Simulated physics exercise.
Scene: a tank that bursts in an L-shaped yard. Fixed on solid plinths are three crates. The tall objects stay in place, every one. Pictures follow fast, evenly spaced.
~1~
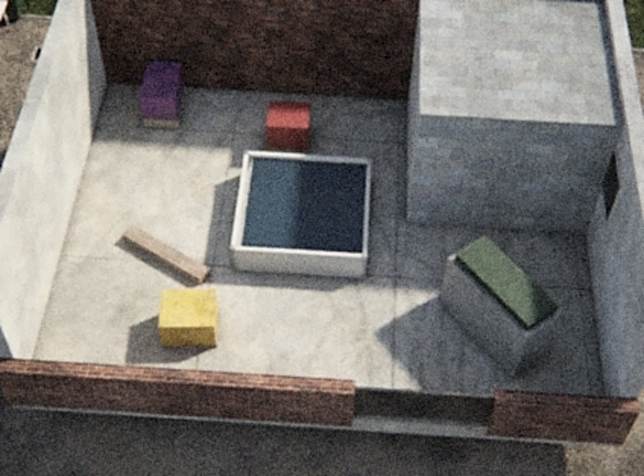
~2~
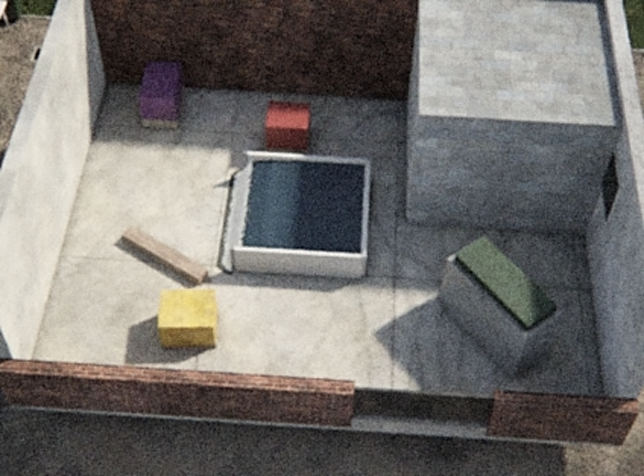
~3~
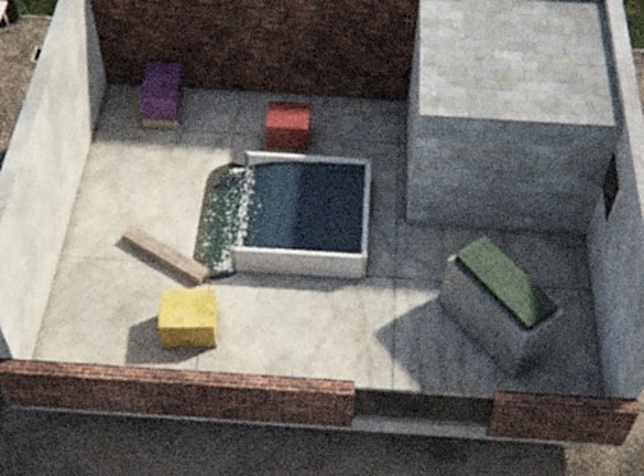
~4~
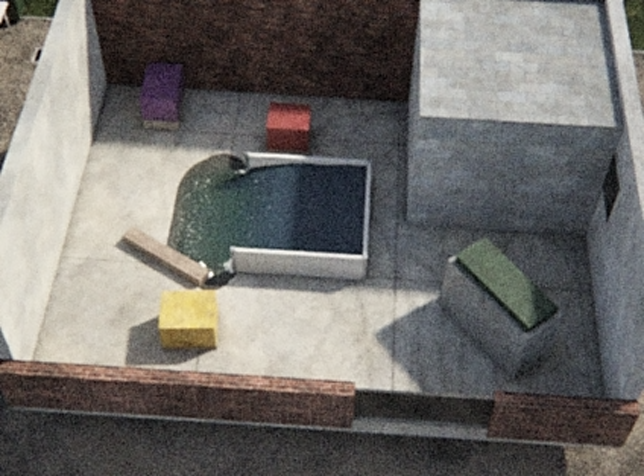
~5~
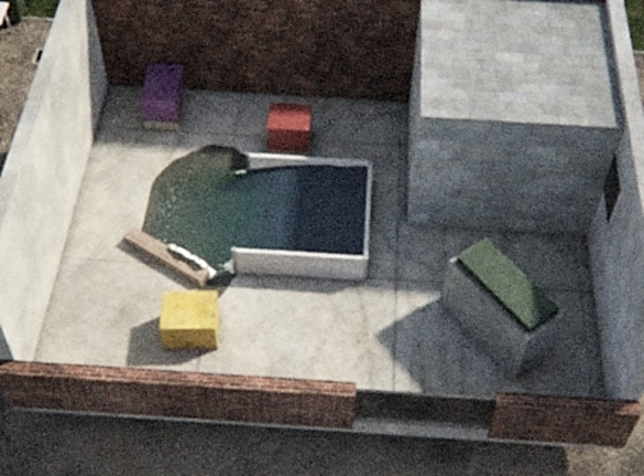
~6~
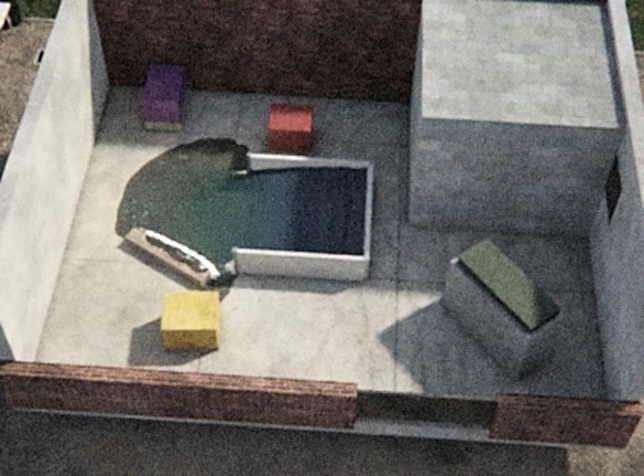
Dark water bursts through the left side of a white-rimmed tank in a walled, L-shaped concrete yard, seen from high above by a steady camera. A purple block and a red block sit toward the back, a yellow block and a low plank toward the front left, and a green-topped grey block at right. The water fans leftward across the floor, foaming against the plank.
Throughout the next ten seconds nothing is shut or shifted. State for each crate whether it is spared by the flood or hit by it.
Result: As for the purple crate it's moistened by the water, as for the yellow crate it's moistened by the water, as for the red crate it's untouched by the water.
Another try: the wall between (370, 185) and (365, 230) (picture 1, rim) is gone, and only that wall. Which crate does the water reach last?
That would be the one in yellow, reached last.
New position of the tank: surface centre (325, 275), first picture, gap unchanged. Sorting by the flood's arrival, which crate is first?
The yellow-painted one.
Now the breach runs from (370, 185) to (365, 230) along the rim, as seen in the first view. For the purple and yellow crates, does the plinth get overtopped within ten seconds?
Well, the purple crate is never reached, and the yellow crate gets reached as well.
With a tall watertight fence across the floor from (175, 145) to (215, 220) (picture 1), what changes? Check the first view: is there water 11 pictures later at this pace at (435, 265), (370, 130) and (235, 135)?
Taking the three spots in order: Spared, spared, soaked.
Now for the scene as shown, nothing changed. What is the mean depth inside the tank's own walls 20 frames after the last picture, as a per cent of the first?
Near 22 in a hundred.
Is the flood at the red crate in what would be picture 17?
Red crate dry.
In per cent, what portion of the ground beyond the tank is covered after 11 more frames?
Around 30 percent.
A moment on, water covers 20 % of the floor; the purple crate water round its plinth, the yellow crate water round its plinth, the red crate not reached.
Next, water covers 30 % of the floor; the purple crate water round its plinth, the yellow crate water round its plinth, the red crate not reached.
Then, water covers 40 % of the floor; the purple crate water round its plinth, the yellow crate water round its plinth, the red crate not reached.
Later, water covers 60 % of the floor; the purple crate water round its plinth, the yellow crate water round its plinth, the red crate water round its plinth.
In the end, water covers 85 % of the floor; the purple crate was topped, the yellow crate was topped, the red crate stayed above the water.
